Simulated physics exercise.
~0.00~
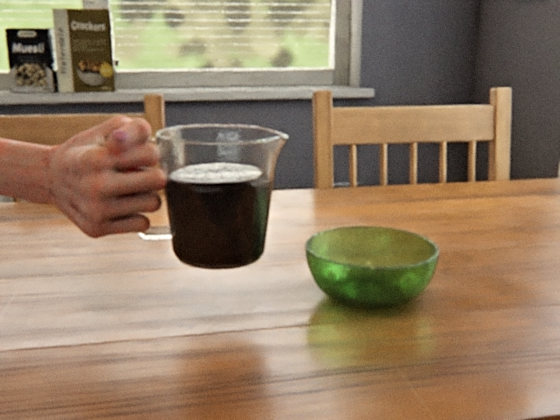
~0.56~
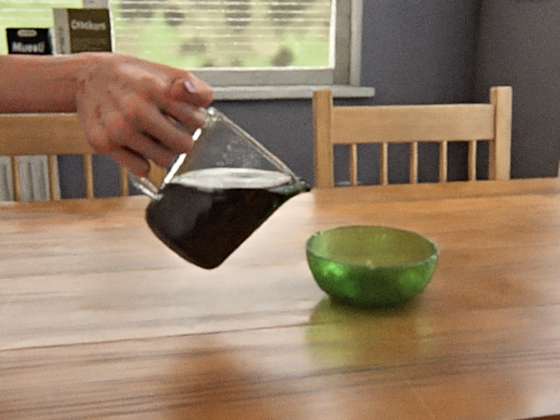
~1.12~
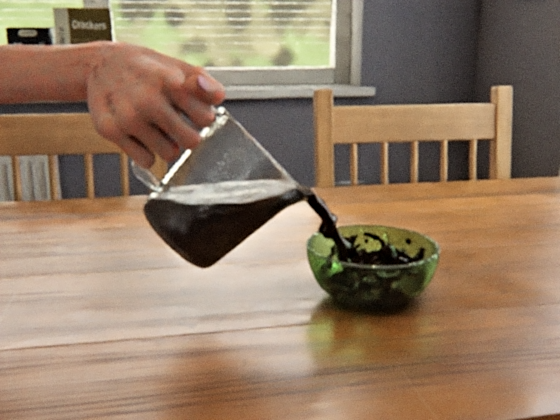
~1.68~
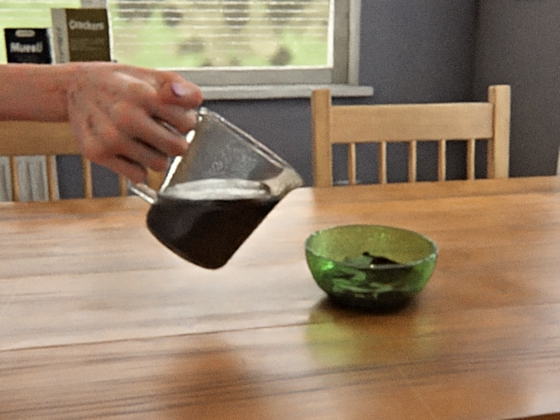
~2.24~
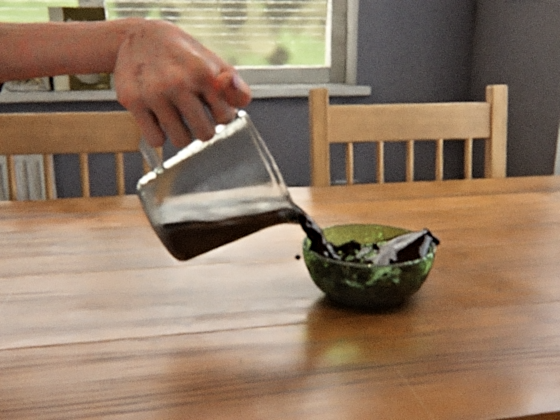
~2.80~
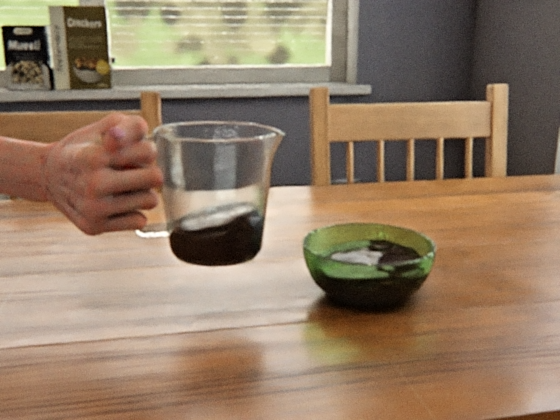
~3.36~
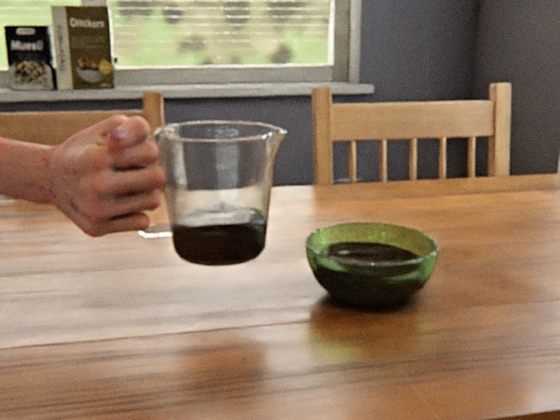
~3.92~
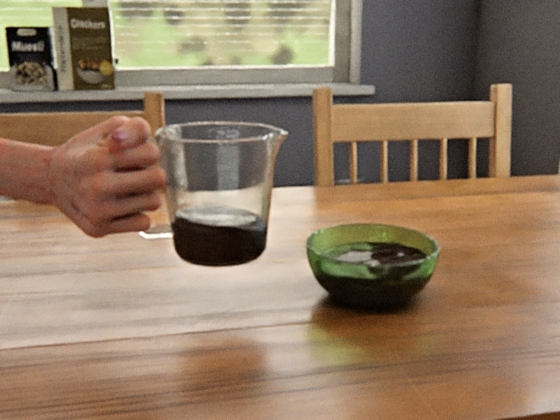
A hand holds a clear glass jug of dark coffee beside an empty green bowl on a wooden table, then lifts and tips it to the right. Coffee streams from the spout and splashes into the bowl. The hand eases the jug back and the stream stops, leaving a little coffee in the bowl. Then it tilts the jug further than before, and a second pour churns up the bowl. Finally the hand levels the jug, and the coffee settles, with the bowl well filled and a smaller amount left in the jug.
